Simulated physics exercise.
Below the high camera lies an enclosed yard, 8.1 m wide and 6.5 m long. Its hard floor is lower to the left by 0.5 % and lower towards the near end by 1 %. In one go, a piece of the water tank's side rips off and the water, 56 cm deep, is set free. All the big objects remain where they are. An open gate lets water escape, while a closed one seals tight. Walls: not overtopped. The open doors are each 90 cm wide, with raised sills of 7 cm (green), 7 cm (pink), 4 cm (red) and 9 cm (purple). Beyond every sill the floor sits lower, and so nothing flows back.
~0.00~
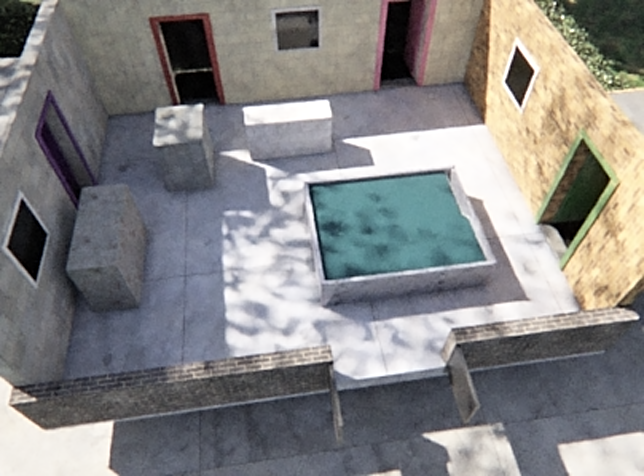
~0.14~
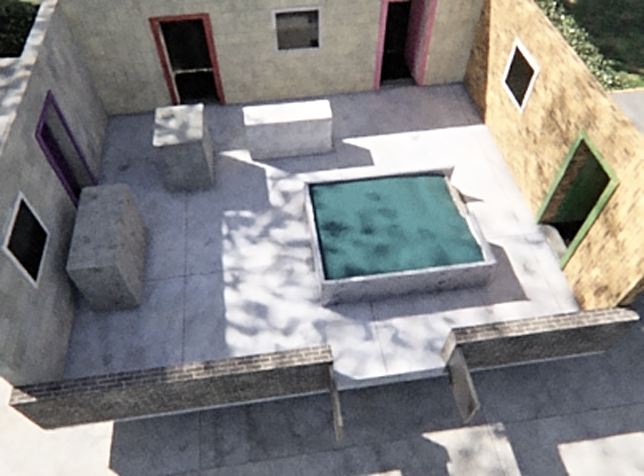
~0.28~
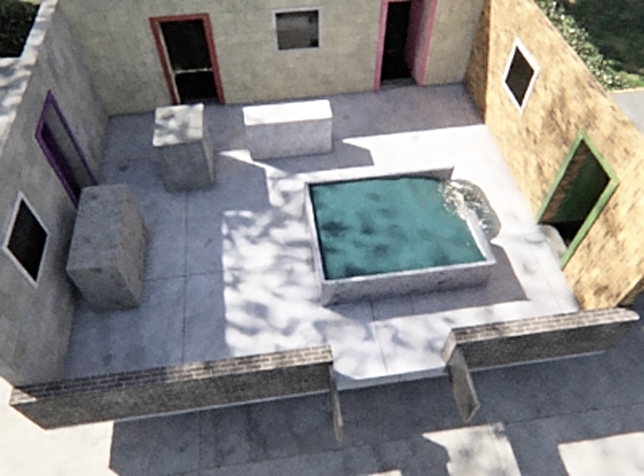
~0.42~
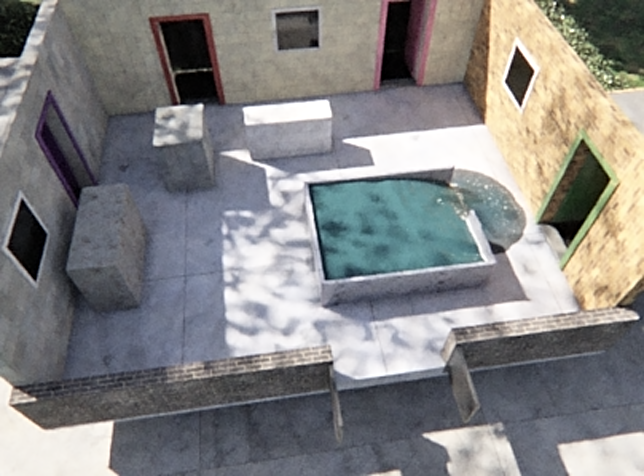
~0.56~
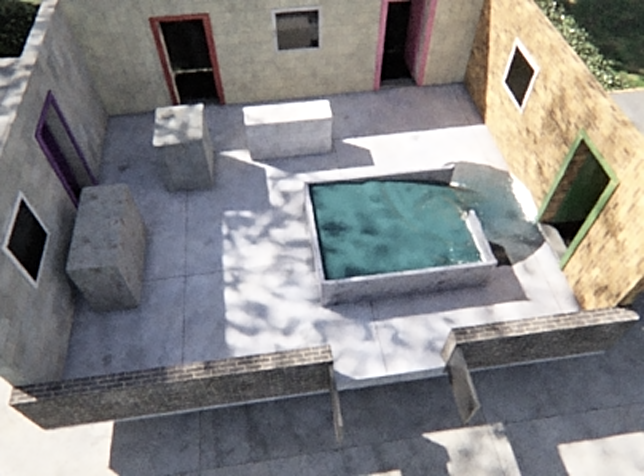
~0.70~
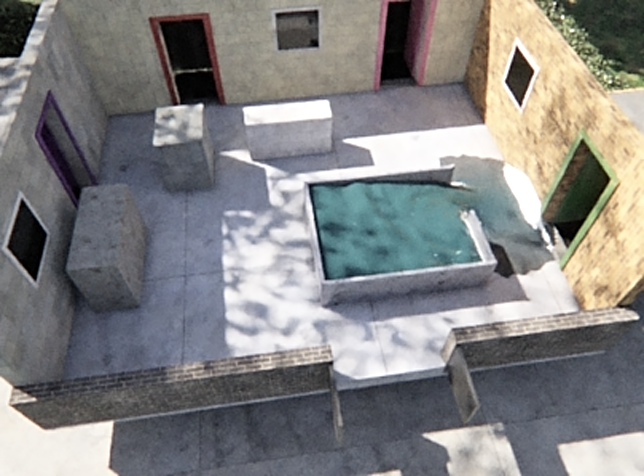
Water pours through a gap in the tank's right side and spreads across the courtyard floor.
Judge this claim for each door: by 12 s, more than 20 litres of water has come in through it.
In order: Green door: Outstrips the figure; pink door: Outstrips the figure; red door: Lags behind the figure; purple door: Lags behind the figure.
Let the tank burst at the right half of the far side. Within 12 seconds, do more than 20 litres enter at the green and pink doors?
Against the limit, the green door stays within it and the pink door exceeds it.
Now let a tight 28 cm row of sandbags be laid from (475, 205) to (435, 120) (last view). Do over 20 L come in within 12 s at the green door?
Well, at green the limit is broken.
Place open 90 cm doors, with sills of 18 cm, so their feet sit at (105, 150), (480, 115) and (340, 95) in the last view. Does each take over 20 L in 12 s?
Less, less, less.
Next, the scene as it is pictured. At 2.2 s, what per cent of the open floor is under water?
About 15 per cent.
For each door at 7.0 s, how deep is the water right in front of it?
Depth readings (cm): Green = 10; pink = 11; red = 2; purple = 0.
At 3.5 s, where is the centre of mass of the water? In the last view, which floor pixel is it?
Its balance point sits around (424, 213).
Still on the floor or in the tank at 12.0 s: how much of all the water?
Some 86 out of every hundred parts.
After 1.4 s water covers 10 % of the floor and is deepest (38 cm) near (518, 203); green door 17 cm at the sill, 19 L in, pink door not reached, red door not reached, purple door not reached.
After 2.2 s water covers 15 % of the floor and is deepest (38 cm) near (518, 203); green door 18 cm at the sill, 55 L in, pink door not reached, red door not reached, purple door not reached.
After 3.5 s water covers 30 % of the floor and is deepest (28 cm) near (518, 203); green door 15 cm at the sill, 116 L in, pink door 15 cm at the sill, 21 L in, red door not reached, purple door not reached.
After 7.0 s water covers 70 % of the floor and is deepest (16 cm) near (518, 203); green door 10 cm at the sill, 181 L in, pink door 11 cm at the sill, 77 L in, red door 2 cm at the sill, 0 L in, purple door not reached.
After 12.0 s water covers 95 % of the floor and is deepest (13 cm) near (79, 288); green door 7 cm at the sill, 196 L in, pink door 5 cm at the sill, 86 L in, red door 4 cm at the sill, 1 L in, purple door 8 cm at the sill, 1 L in.
